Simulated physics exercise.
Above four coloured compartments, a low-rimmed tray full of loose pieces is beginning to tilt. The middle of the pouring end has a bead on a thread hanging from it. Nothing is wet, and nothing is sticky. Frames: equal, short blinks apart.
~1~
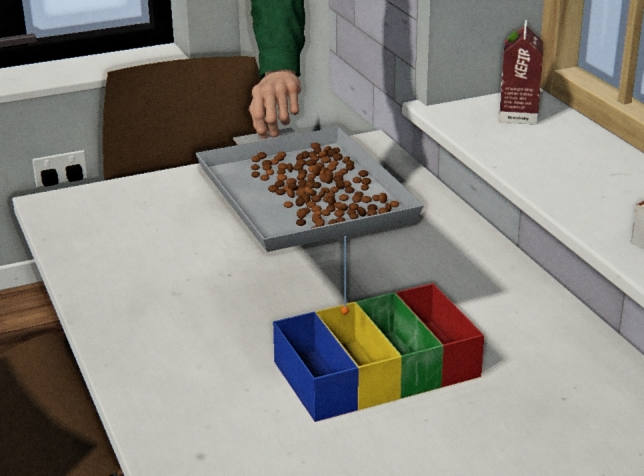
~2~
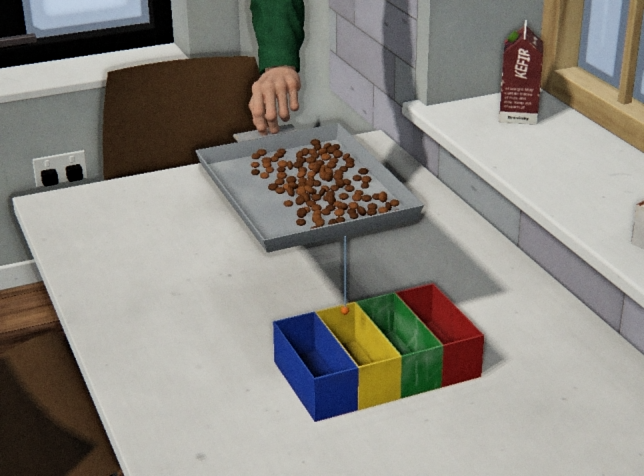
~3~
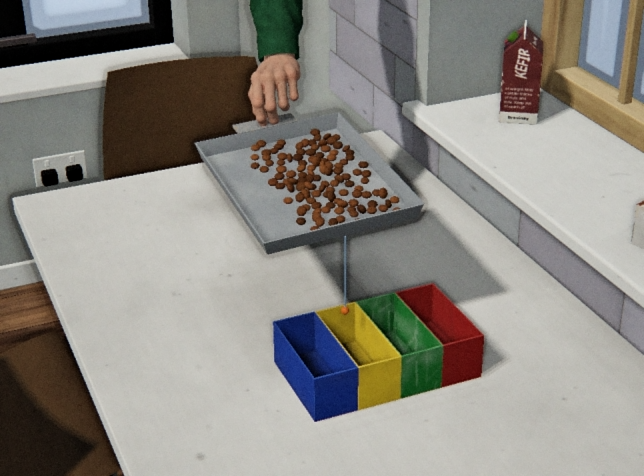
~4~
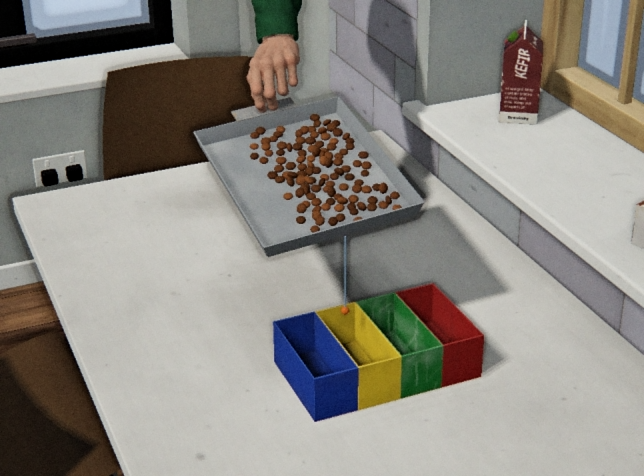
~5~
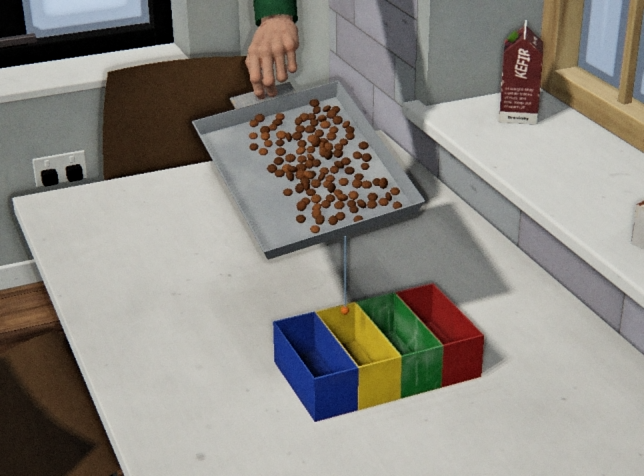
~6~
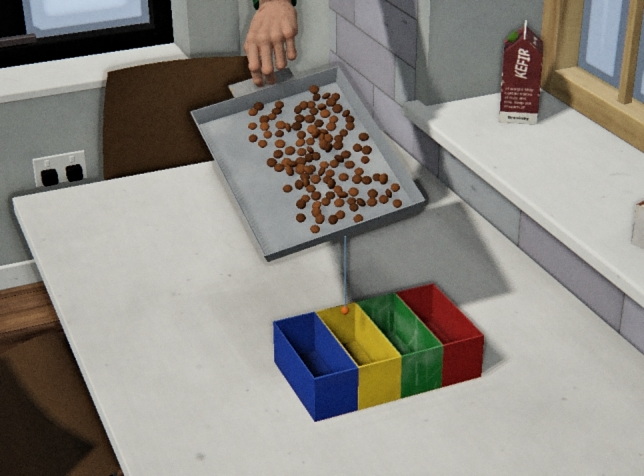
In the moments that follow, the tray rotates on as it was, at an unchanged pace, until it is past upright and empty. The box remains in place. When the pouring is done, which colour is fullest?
Fullest: The blue cell.
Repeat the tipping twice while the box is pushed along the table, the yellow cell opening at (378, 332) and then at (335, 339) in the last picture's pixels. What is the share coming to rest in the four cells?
About 20 per cent, then about 80 per cent.
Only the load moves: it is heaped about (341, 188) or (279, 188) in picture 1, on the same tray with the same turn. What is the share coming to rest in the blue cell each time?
You'd get 30 % the first time and 40 % the second.
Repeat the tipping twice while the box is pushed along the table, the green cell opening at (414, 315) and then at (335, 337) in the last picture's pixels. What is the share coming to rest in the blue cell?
It comes to roughly 10 per cent in one try and roughly 20 per cent in the next.
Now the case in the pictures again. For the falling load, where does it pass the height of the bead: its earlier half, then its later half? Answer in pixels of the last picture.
Close to (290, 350), then close to (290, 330).
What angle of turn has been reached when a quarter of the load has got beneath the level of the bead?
It is at around 80 degrees by then.
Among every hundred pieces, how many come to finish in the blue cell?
My best guess is about 30 in a hundred.
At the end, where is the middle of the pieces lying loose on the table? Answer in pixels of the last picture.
At about (259, 414).
Shortly afterwards, tray tipped steeply; all but a few on the tray; only a few falling or outside the box.
Next, tray tipped past a quarter turn; a little on the tray; near a quarter in the blue cell; a little in the yellow cell; near two thirds falling or outside the box.
Some moments later, tray tipped past a quarter turn; near a quarter in the blue cell; a little in the yellow cell; near two thirds falling or outside the box.
In the end, tray tipped past a quarter turn; near a quarter in the blue cell; a little in the yellow cell; none at all in the green cell; none at all in the red cell; near two thirds outside the box.
